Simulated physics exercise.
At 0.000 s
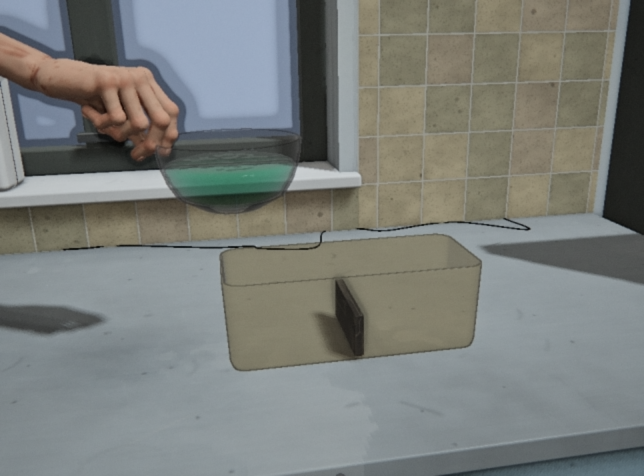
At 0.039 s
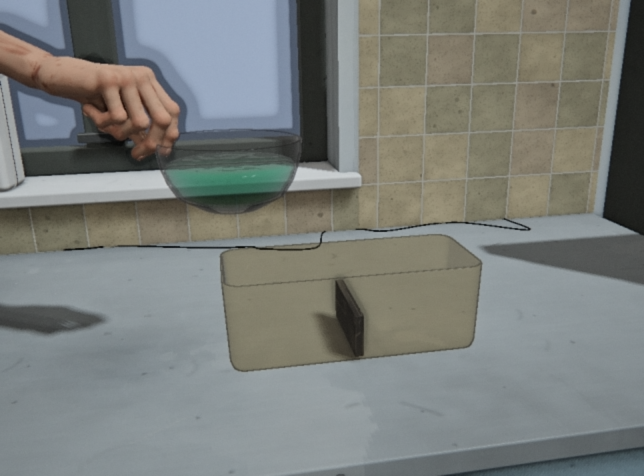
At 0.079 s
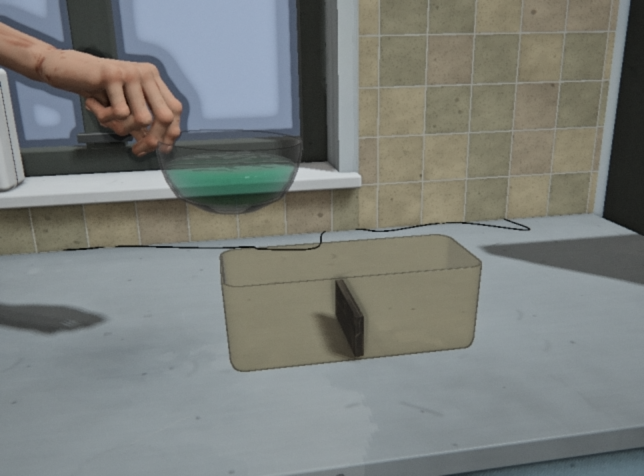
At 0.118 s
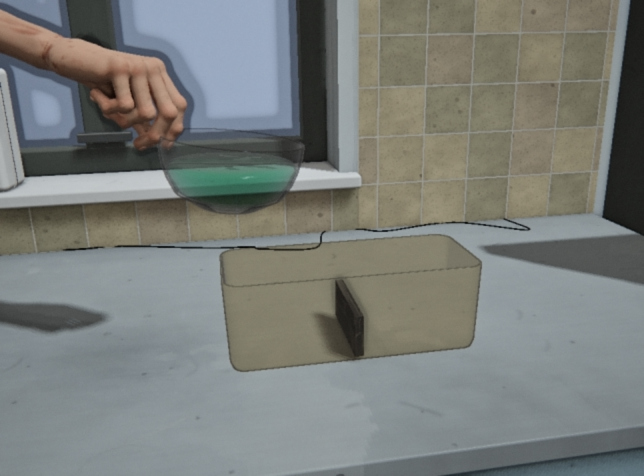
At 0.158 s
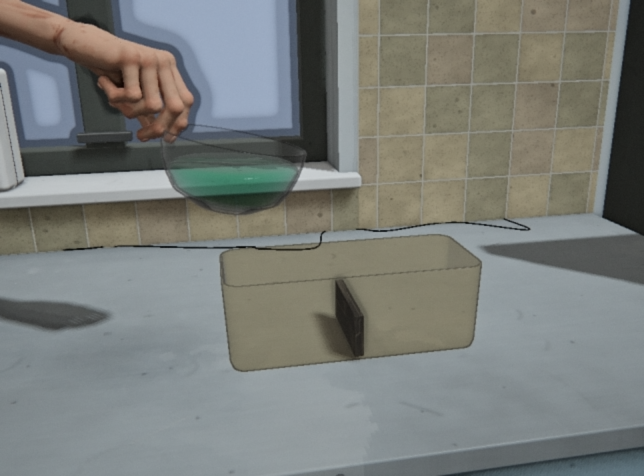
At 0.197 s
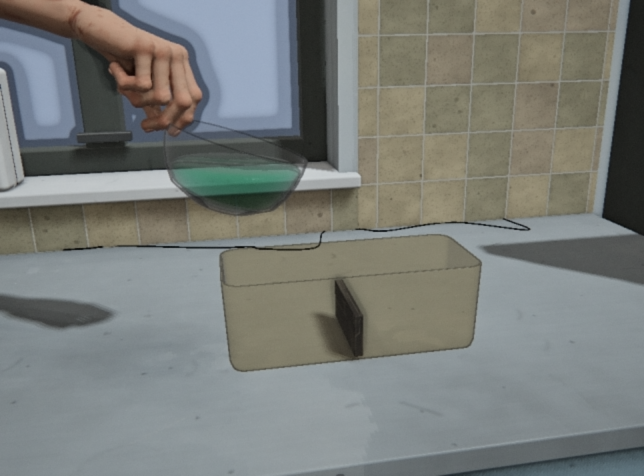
A hand gradually tilting a clear round bowl of green liquid rightward above an empty oblong basin with a low dividing wall.
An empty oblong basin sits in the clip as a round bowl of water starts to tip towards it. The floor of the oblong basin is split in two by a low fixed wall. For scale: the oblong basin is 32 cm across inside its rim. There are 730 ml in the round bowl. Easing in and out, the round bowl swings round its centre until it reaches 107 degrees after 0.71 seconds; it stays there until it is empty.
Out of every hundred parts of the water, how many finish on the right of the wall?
About 21 in every hundred.
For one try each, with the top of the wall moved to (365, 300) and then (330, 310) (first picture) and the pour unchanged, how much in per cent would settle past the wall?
Around 10 and 50 percent, in that order.
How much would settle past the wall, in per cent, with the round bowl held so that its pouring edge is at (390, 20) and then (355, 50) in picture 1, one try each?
First 80, then 80 per cent.
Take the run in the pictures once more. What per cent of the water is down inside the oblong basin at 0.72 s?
My estimate is about 92 percent.
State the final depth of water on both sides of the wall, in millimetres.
Some 26 mm on the left and some 8 mm on the right.
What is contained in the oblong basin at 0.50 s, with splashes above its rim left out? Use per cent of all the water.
Roughly 24 percent of it.
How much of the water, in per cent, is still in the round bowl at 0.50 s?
Roughly 32 %.
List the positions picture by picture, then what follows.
In the first frame, it leans 0°; its right rim is at (299, 137); the water meets the walls at (163, 165) and (295, 159); the oblong basin's rim runs from (222, 269) to (465, 250); the wall's top is at (348, 297).
In the second frame, it leans 1°; its right rim is at (300, 139); the water meets the walls at (164, 165) and (294, 159).
In the third frame, it leans 3°; its right rim is at (301, 142); the water meets the walls at (164, 165) and (295, 161).
In the fourth frame, it leans 7°; its right rim is at (302, 146); the water meets the walls at (166, 163) and (296, 163).
In the fifth frame, it leans 13°; its right rim is at (304, 153); the water meets the walls at (167, 162) and (297, 164).
In the sixth frame, it leans 19°; its right rim is at (305, 162); the water meets the walls at (169, 162) and (300, 166).
Then, 0.50 s in, the tilt is 86° and 32 per cent is still to pour, 16 is left of the wall and 9 right of it.
Then, 0.72 s in, the tilt is 107° and 2 per cent is still to pour, 73 is left of the wall and 19 right of it.
Then, 0.96 s in, the tilt is 107° and 0 per cent is still to pour, 71 is left of the wall and 20 right of it.
Then, 1.21 s in, the tilt is 107° and 0 per cent is still to pour, 71 is left of the wall and 21 right of it.
Finally, 71 per cent lies left of the wall, 21 right of it and 8 outside.
